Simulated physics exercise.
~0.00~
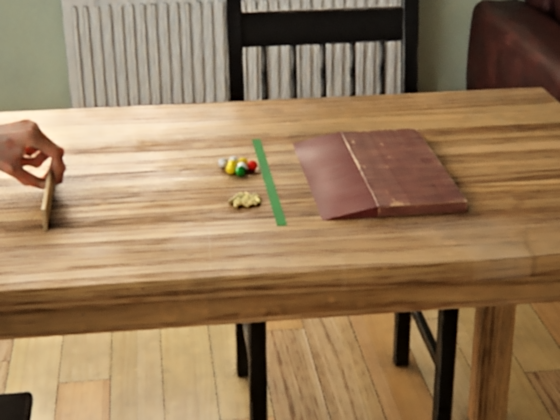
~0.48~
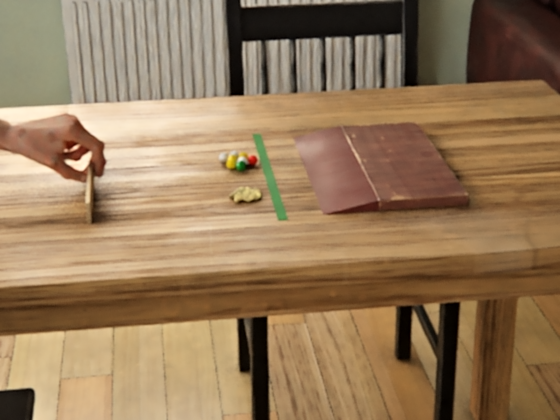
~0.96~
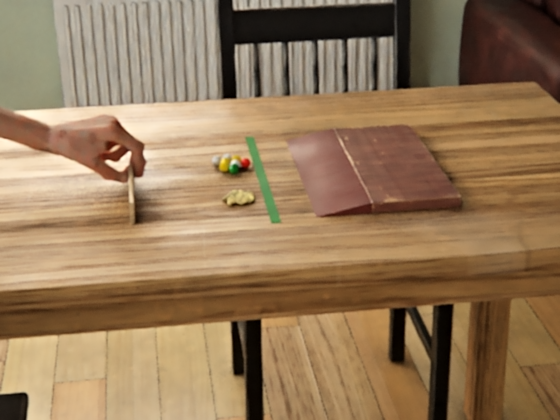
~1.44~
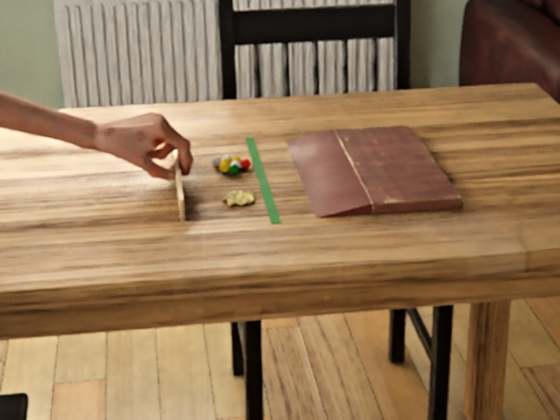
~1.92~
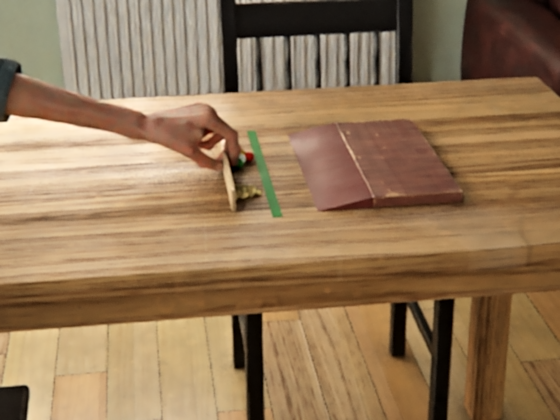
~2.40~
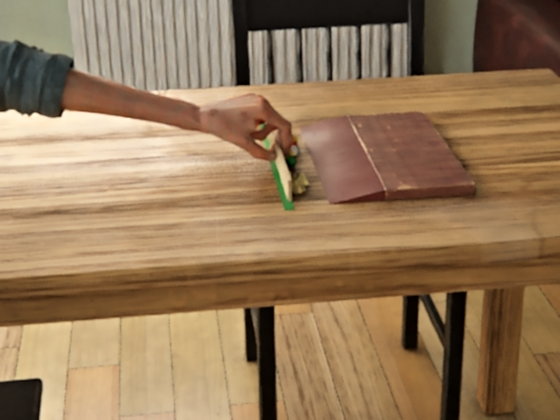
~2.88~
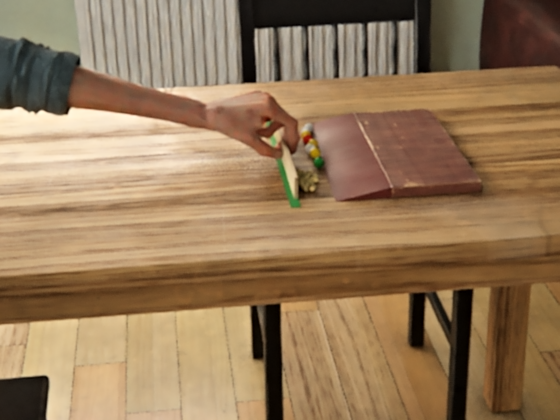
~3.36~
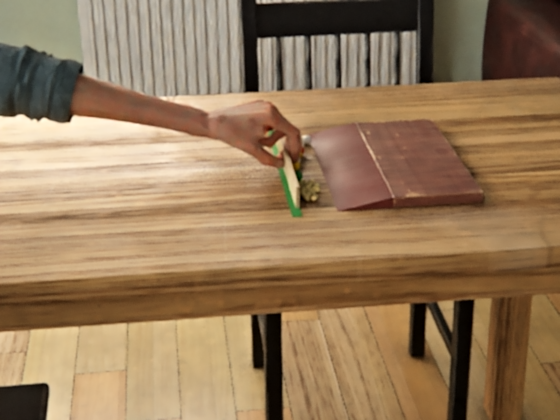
A hand reaches in from the left over a wooden table, seen from slightly above by a gently swaying camera, with a black chair and a pale radiator behind. It holds a small strip of wood upright at the left, while a cluster of colourful bits and a smaller yellowish pile lie before a green tape line and a low reddish-brown ramp. The hand slides the strip steadily right across the bare wood. It meets both piles and pushes them over the tape. The strip stops at the green line, leaving both piles short of the ramp.
